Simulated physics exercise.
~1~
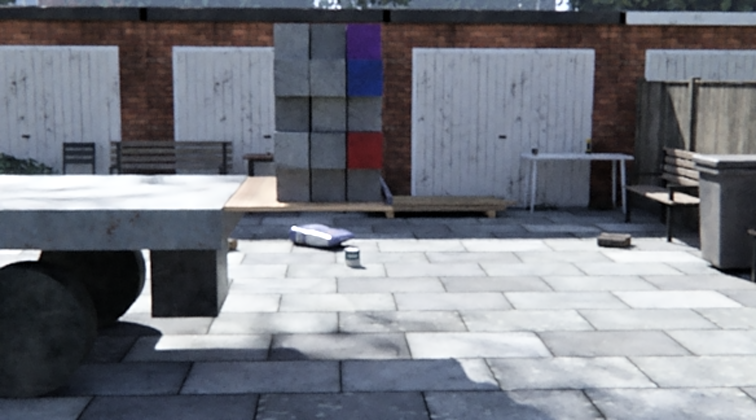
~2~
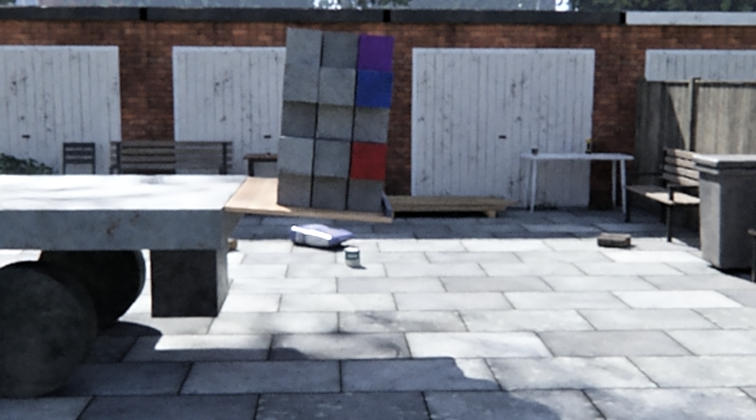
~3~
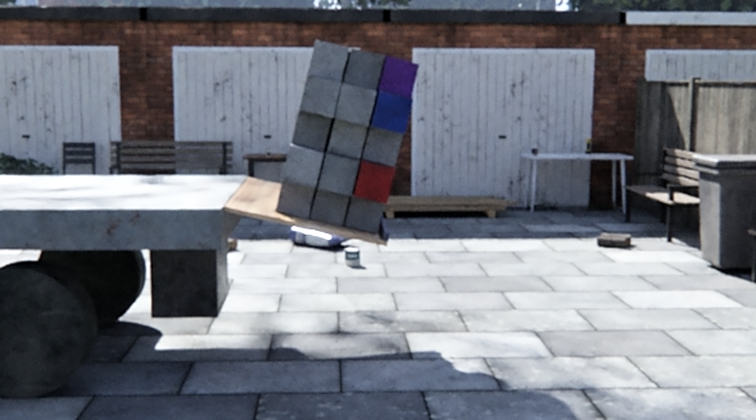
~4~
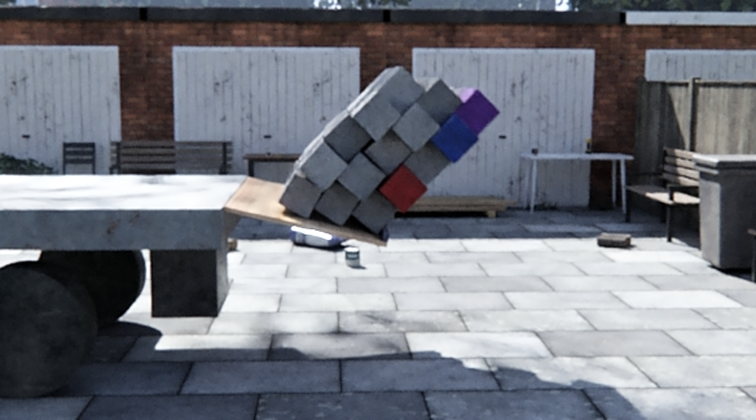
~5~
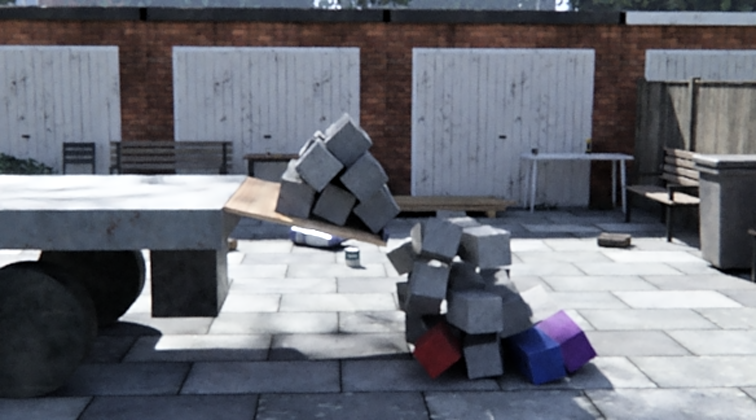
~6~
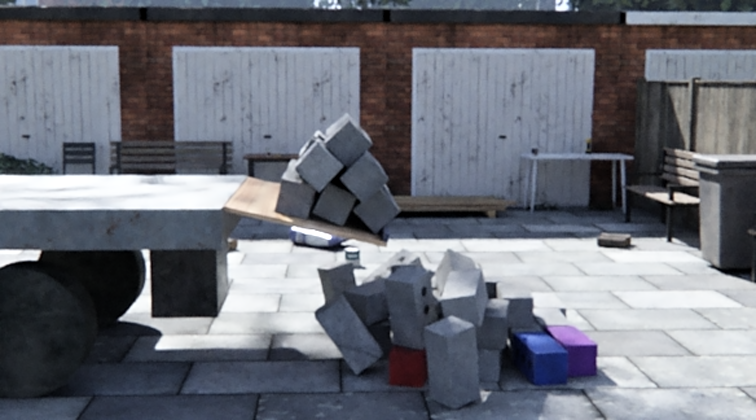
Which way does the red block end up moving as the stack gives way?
The red block moves down, dropping from the stack to the paving.
